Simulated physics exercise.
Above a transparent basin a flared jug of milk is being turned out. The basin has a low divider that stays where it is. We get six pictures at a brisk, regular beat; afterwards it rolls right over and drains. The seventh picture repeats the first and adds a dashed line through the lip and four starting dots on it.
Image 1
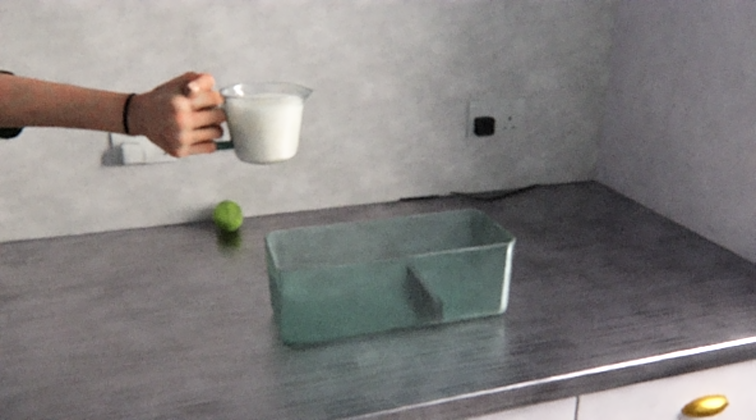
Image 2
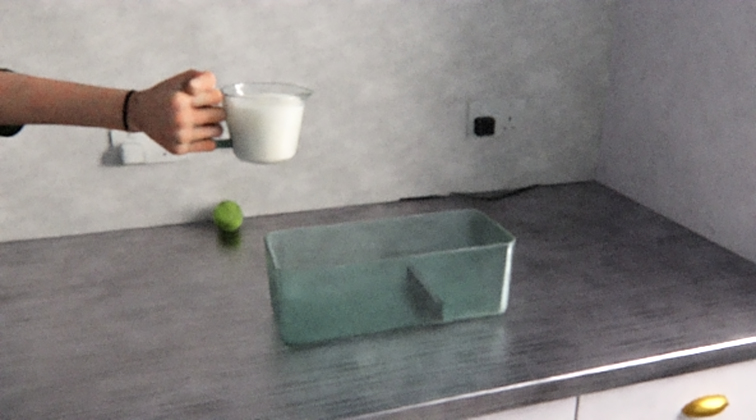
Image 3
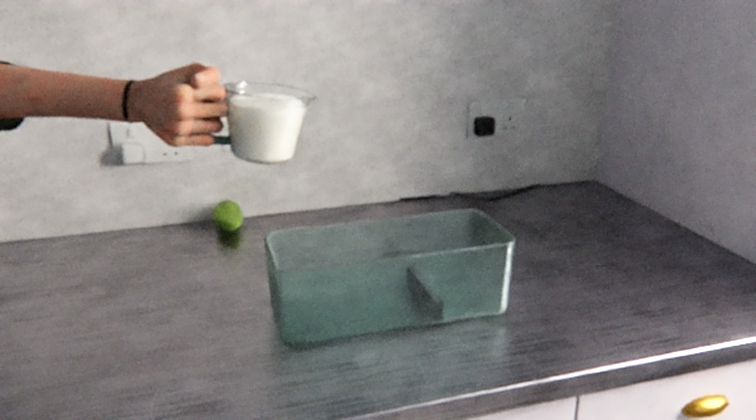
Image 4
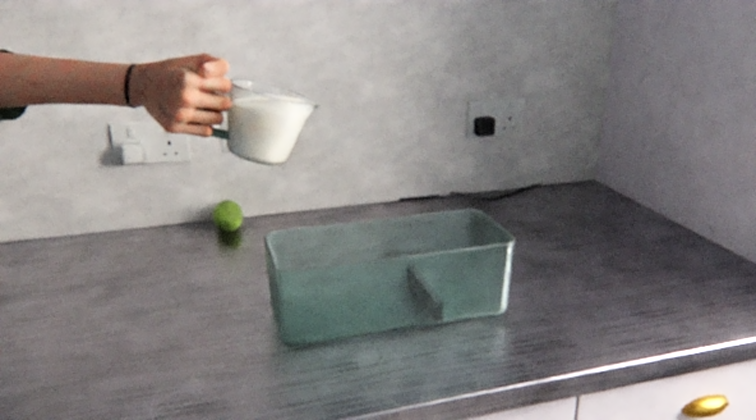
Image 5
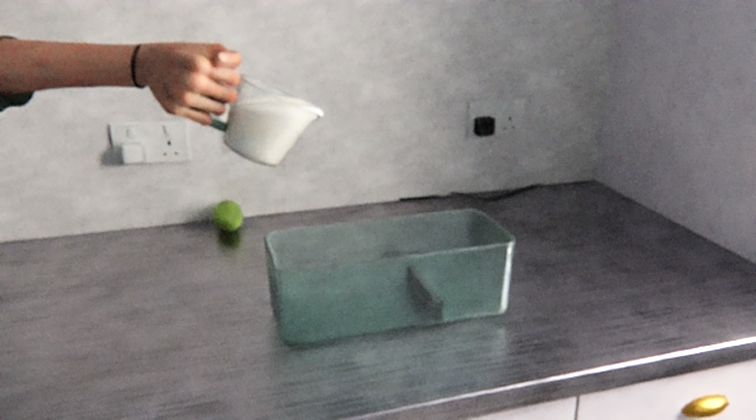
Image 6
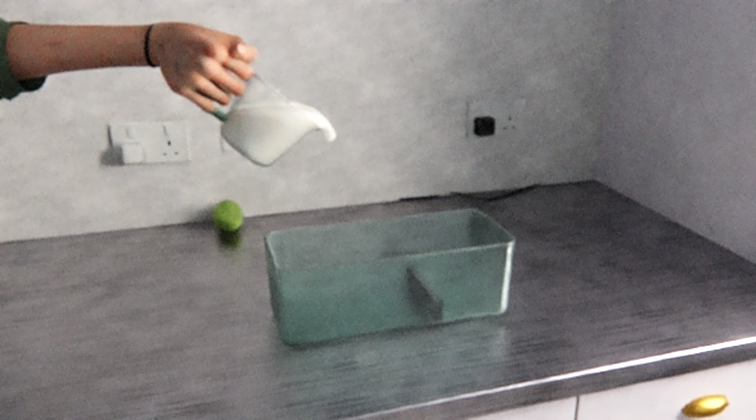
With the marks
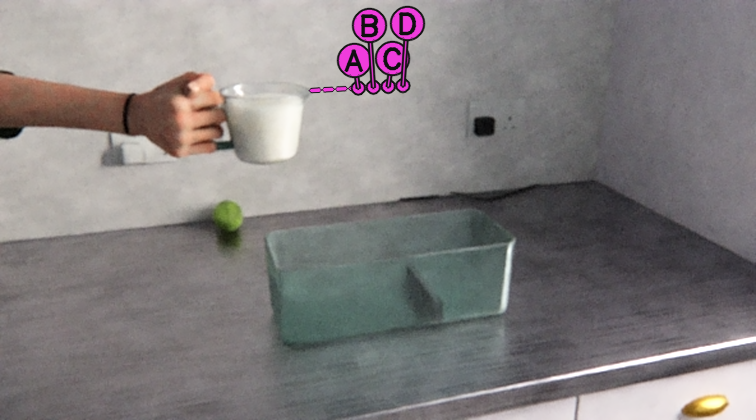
A hand tilts a clear jug rightward above a transparent basin until milk crosses its lip.
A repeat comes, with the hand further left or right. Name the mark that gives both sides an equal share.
The answer is spot C.
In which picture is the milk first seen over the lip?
Picture 5.
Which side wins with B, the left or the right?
More ends on the left.
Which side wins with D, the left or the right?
The right one.
On the marked copy, A at (358, 88); B at (373, 87); C at (388, 86); D at (402, 85).
For spot A, about 87 % ends left of the wall and 8 % right of it; 5 % is lost outside.
For spot B, about 71 % ends left of the wall and 25 % right of it; 3 % is lost outside.
For spot C, about 50 % ends left of the wall and 48 % right of it.
For spot D, about 29 % ends left of the wall and 69 % right of it.
